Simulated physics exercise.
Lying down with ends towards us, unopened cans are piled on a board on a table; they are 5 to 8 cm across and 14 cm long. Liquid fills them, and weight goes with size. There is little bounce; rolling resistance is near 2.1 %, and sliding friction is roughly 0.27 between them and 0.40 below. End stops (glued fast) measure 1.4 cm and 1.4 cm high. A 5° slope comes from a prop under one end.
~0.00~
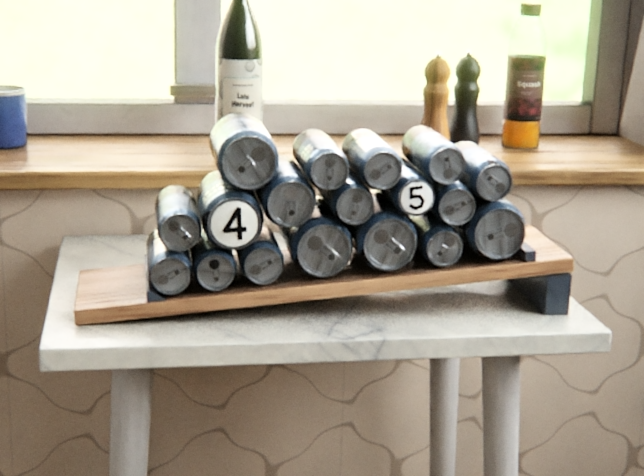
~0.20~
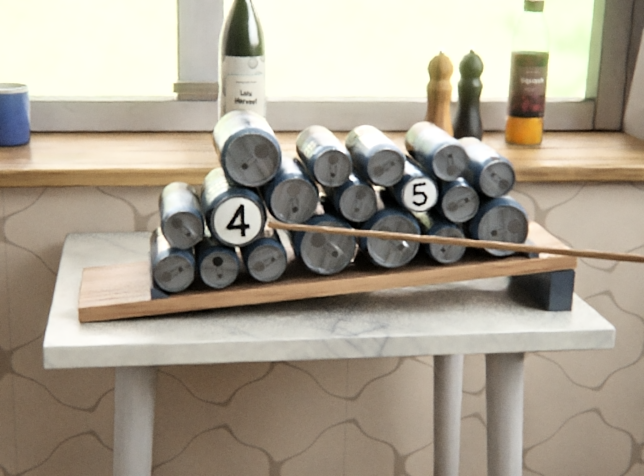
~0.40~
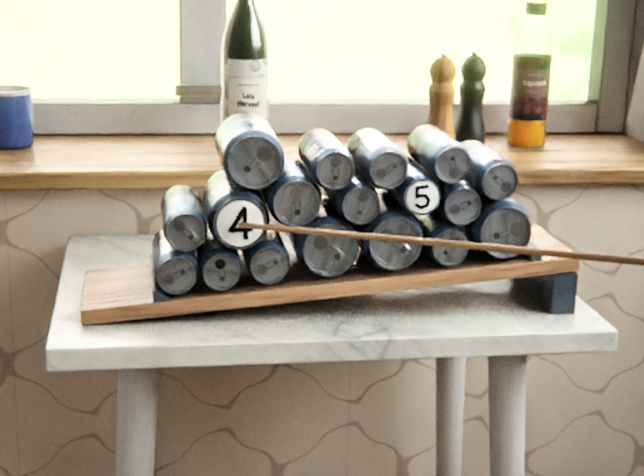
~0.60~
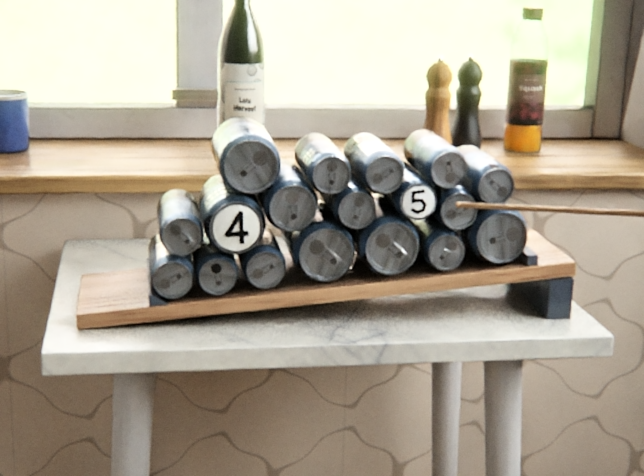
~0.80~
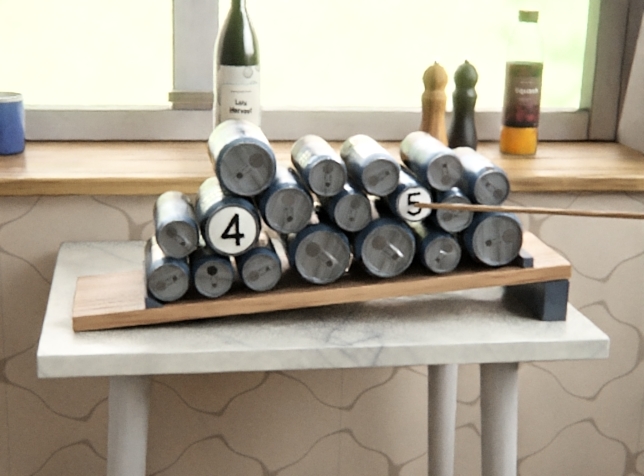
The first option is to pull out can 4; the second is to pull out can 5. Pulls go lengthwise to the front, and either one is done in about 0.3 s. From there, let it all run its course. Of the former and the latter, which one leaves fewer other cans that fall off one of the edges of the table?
The latter.
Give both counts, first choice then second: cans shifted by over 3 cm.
The count is 4 for the first choice and 1 for the second.
First choice, 0.56 s in, 4 now displaced over 3 cm; not one off the edges of the table; the one last seen at (178, 239) 3.9 cm left.
First choice, at rest by 1.1 s, 4 moved over 3 cm; 1 off the left edge of the table; the one last seen at (178, 239) fallen off to the left; top of the pile 21 cm high, from 23 cm.
Second choice, 0.40 s in, 1 now displaced over 3 cm; not one off the edges of the table; the one last seen at (381, 177) 2 cm right and 2.5 cm down.
Second choice, at rest by 0.6 s, 1 moved over 3 cm; not one off the edges of the table; the one last seen at (381, 177) 2.1 cm right and 2.6 cm down; top of the pile 23 cm high, from 23 cm.
